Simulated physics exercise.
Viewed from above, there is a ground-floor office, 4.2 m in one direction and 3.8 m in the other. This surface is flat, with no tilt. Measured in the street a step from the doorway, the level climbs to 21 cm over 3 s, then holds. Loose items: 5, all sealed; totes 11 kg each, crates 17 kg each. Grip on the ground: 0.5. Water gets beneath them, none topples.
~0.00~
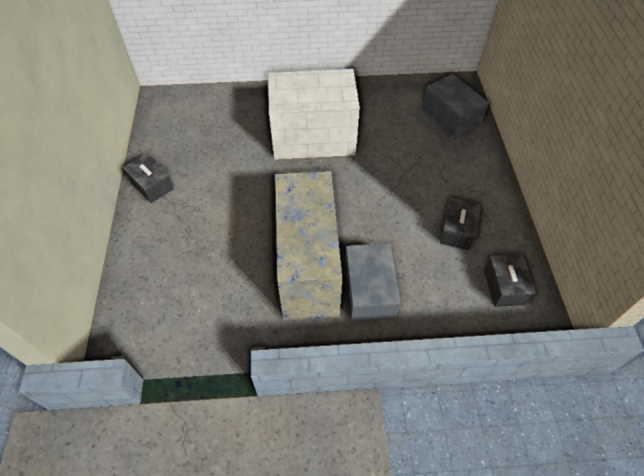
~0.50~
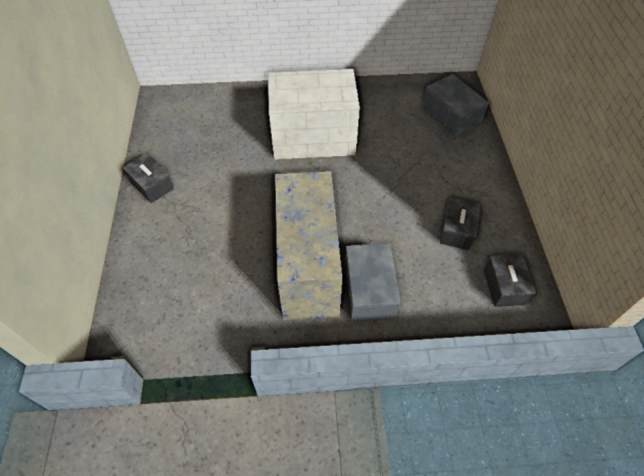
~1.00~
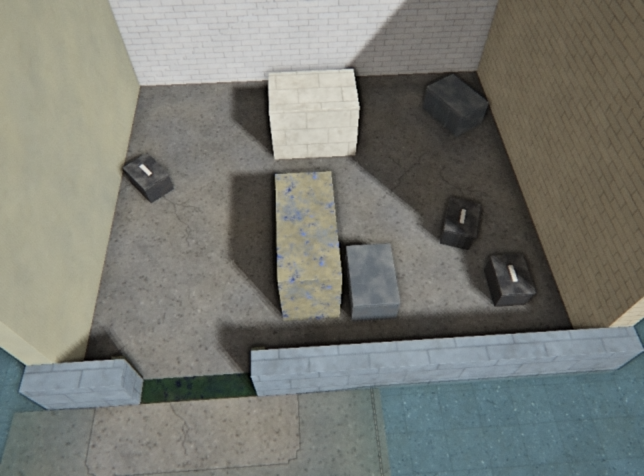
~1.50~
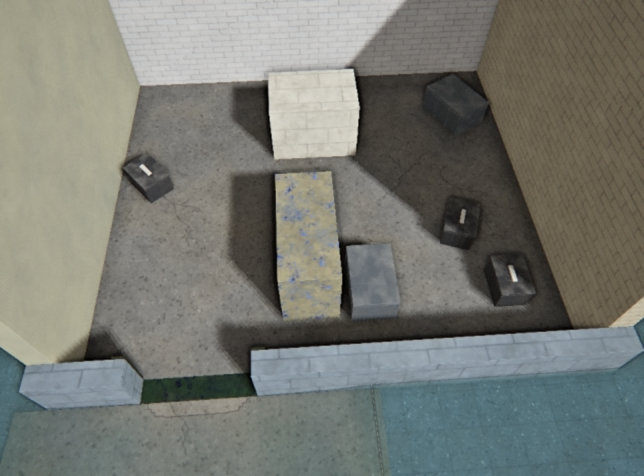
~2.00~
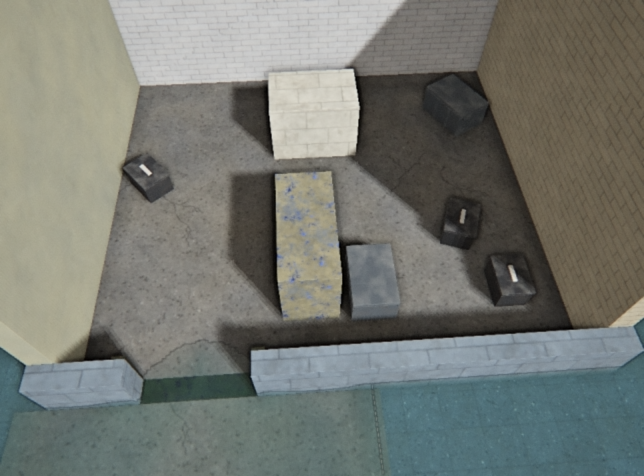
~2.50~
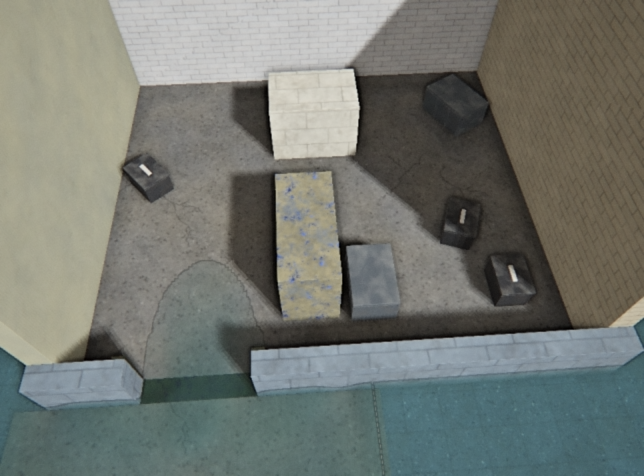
Water spreads across the street, then passes through the doorway gap onto the room's floor.
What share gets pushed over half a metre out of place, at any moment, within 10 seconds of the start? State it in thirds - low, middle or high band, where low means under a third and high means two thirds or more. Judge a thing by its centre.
Low band.
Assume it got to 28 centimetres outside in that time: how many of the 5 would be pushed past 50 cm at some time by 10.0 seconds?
Then 2 of them.
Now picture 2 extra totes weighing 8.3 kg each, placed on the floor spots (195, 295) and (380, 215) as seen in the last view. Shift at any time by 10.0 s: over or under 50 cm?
The first: Exceeds it. The second: Falls below it.
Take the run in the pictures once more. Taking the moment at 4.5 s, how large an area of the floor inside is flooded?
The covered patch comes to about 6.5 m2.
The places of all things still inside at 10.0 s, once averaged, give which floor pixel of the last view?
Mean position approx. (441, 199).
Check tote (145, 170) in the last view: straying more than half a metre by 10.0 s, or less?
I'd call it farther.
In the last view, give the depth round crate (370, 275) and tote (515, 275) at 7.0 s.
First about 1 cm, second about 0 cm.
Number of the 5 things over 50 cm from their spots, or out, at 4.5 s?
Count: 0.
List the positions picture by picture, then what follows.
The first picture shows a tote at (513, 274), on the bottom; a crate at (457, 94), on the bottom; water covers 0.0 m2; 0 of 5 have shifted.
The second picture shows a tote at (513, 274), on the bottom; a crate at (457, 94), on the bottom; water covers 0.0 m2; 0 of 5 have shifted.
The third picture shows a tote at (513, 274), on the bottom; a crate at (457, 94) rests on the ground; 0.0 m2 under water; 0 of 5 have shifted.
The fourth picture shows a tote at (513, 274), on the bottom; a crate at (457, 94) rests on the ground; water covers 0.0 m2; 0 of 5 have shifted.
The fifth picture shows a tote at (513, 274) rests on the ground; a crate at (457, 94) rests on the ground; water covers 0.2 m2; 0 of 5 have shifted.
The sixth picture shows a tote at (513, 274) rests on the ground; a crate at (457, 94), on the bottom; 0.8 m2 under water; 0 of 5 have shifted.
After 3.5 s 0 of 5 are over 50 cm from their spots; 0 afloat.
After 4.5 s 0 of 5 are over 50 cm from their spots; 0 afloat.
After 7.0 s 1 of 5 are over 50 cm from their spots; 1 afloat.
After 10.0 s 1 of 5 are over 50 cm from their spots, and 1 have been at some point; 0 afloat.
